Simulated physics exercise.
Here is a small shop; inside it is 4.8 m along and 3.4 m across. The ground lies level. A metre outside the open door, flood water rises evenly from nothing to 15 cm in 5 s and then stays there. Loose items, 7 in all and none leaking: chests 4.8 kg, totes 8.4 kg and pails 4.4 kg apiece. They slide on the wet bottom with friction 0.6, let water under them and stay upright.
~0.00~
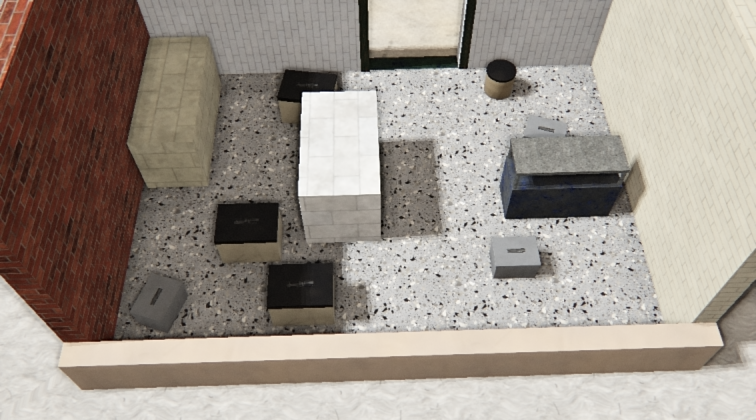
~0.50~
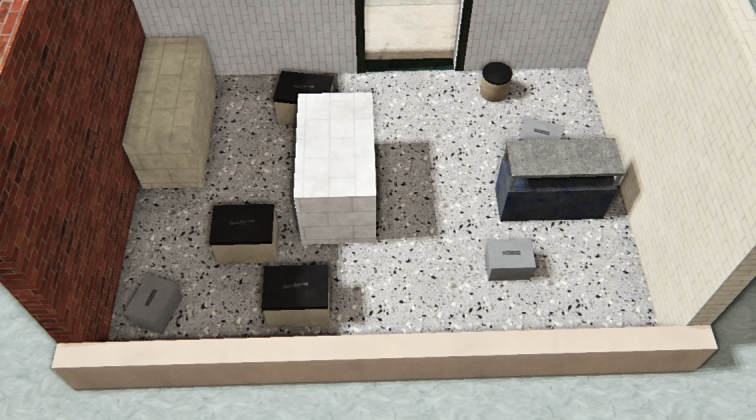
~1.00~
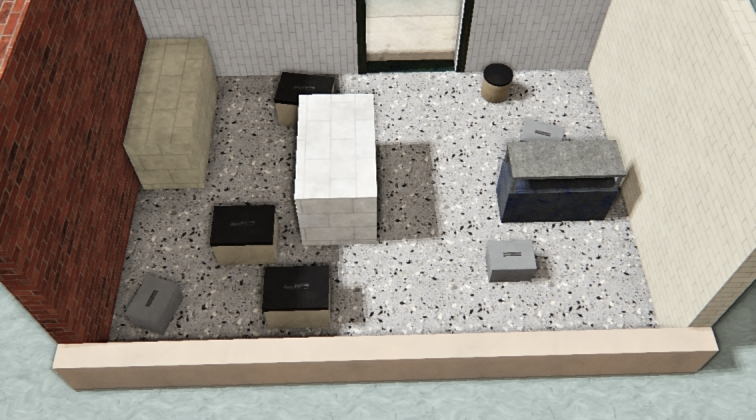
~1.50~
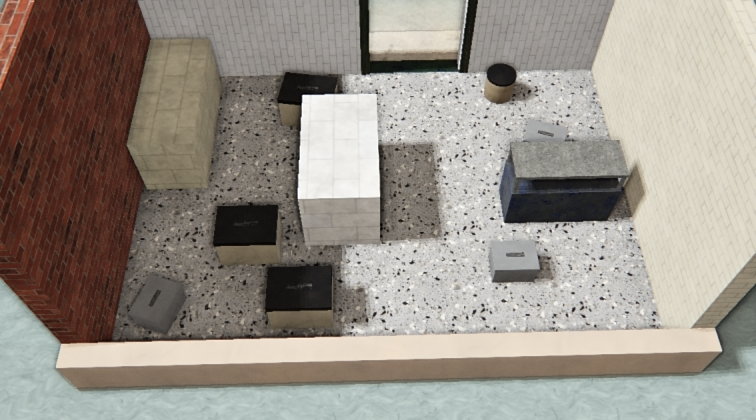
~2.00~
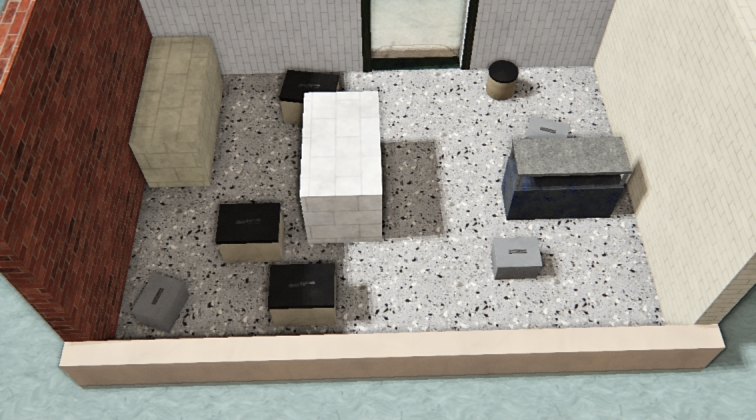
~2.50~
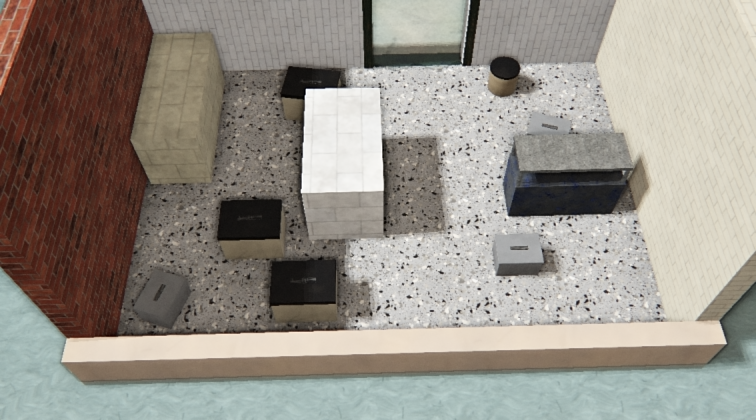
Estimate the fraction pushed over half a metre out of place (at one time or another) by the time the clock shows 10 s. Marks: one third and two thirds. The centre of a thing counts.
Share: Not even a third.
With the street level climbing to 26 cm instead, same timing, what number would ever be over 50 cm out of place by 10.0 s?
Then 4.
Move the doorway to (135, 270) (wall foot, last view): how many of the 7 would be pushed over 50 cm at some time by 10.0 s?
Then 3.
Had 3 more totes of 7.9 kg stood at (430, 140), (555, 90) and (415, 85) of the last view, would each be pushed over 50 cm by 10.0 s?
In that order: More, less, more.
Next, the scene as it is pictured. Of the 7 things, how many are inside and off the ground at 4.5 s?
At that moment 0.
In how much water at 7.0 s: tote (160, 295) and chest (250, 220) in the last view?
Roughly 0 and 0 cm.
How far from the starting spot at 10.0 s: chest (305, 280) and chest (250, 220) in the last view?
In that order: 20 cm, 0 cm.
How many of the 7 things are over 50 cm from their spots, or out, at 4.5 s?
0 of them.
After 3.5 s 0 of 7 are over 50 cm from their spots; 0 afloat.
After 4.5 s 0 of 7 are over 50 cm from their spots; 0 afloat.
After 7.0 s 0 of 7 are over 50 cm from their spots; 0 afloat.
After 10.0 s 0 of 7 are over 50 cm from their spots, and 0 have been at some point; 2 afloat.
